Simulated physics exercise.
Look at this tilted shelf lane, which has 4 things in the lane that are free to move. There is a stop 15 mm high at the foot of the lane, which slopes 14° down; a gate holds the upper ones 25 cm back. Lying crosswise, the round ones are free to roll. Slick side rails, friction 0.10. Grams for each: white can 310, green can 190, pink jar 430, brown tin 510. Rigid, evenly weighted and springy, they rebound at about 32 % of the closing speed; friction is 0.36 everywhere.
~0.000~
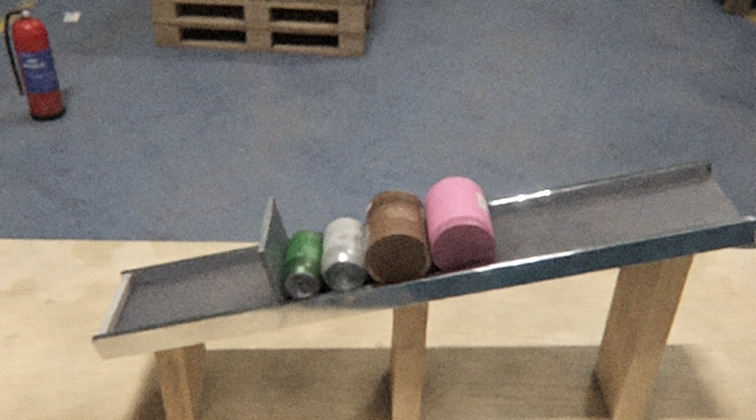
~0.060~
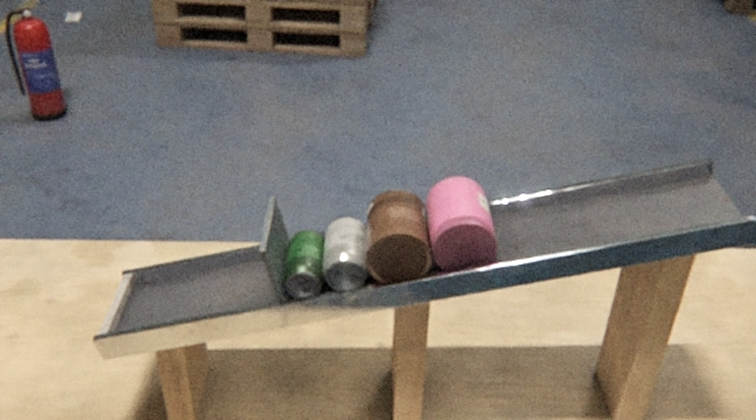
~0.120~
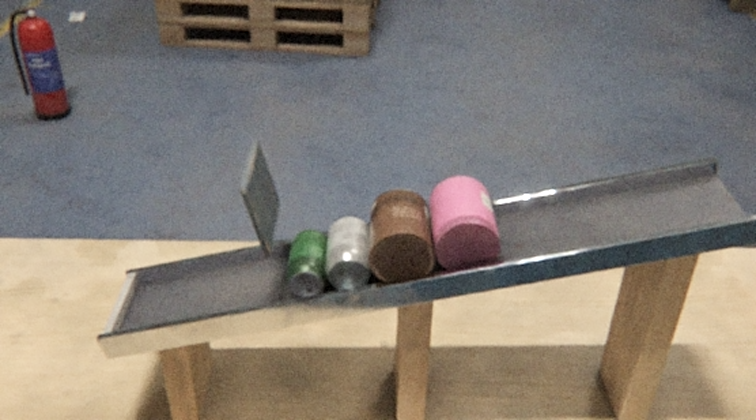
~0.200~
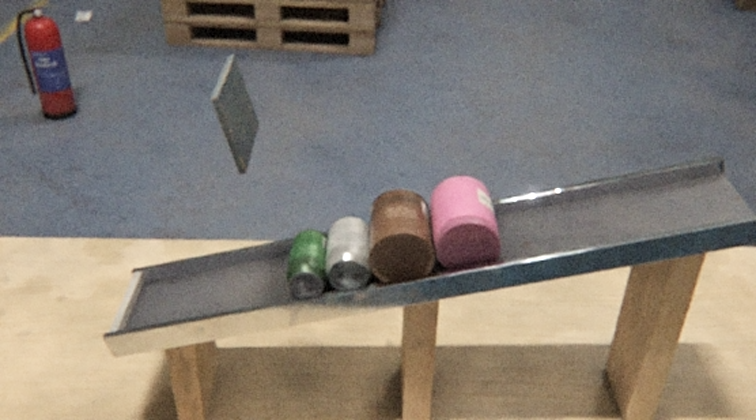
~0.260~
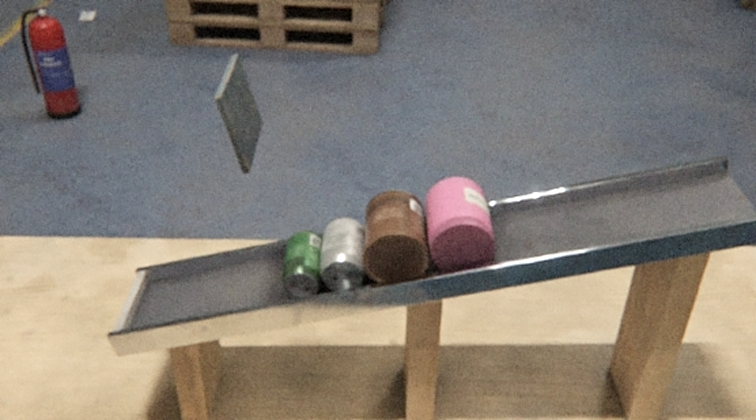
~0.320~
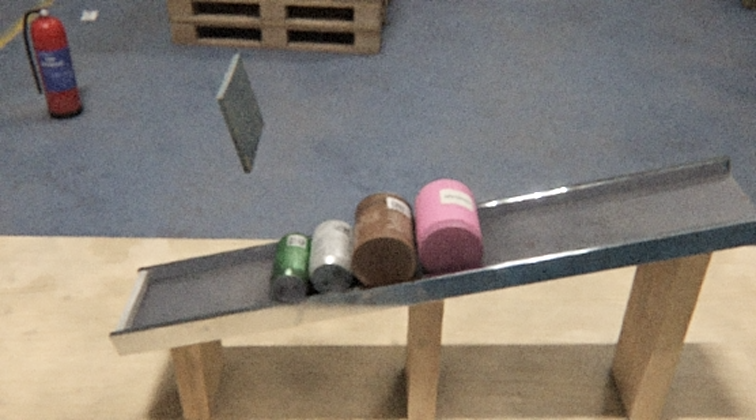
At first, a green can, a white can, a brown tin and a pink jar rest in a row behind an upright gate on a sloping lane. The gate then lifts up and clear of the lane, and the four begin rolling slowly left down the slope, still close together.
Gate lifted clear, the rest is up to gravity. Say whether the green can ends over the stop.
The green can gets past the stop.
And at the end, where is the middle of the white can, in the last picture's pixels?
Close to pixel (145, 289) in the final view.
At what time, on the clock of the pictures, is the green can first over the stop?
Answer: About 0.8 s.
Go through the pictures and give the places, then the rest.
The first frame shows gate shut; green can (305, 263); white can (345, 253).
The second frame shows gate shut; brown tin (398, 236); white can (347, 253).
The third frame shows leader 25 cm from the stop; pink jar (463, 225); brown tin (401, 236).
The fourth frame shows leader 24 cm from the stop; white can (349, 253); pink jar (464, 225).
The fifth frame shows leader 23 cm from the stop; brown tin (395, 237); white can (344, 254).
The sixth frame shows leader 21 cm from the stop; green can (293, 266); pink jar (448, 228).
Around 0.52 s, leader 11 cm from the stop; green can near (224, 279).
Around 0.82 s, green can now over the stop.
Around 1.72 s, white can not moving; pink jar not moving; brown tin not moving.
Finally (3.7 s), over the stop, green can; the other 3 in the lane.
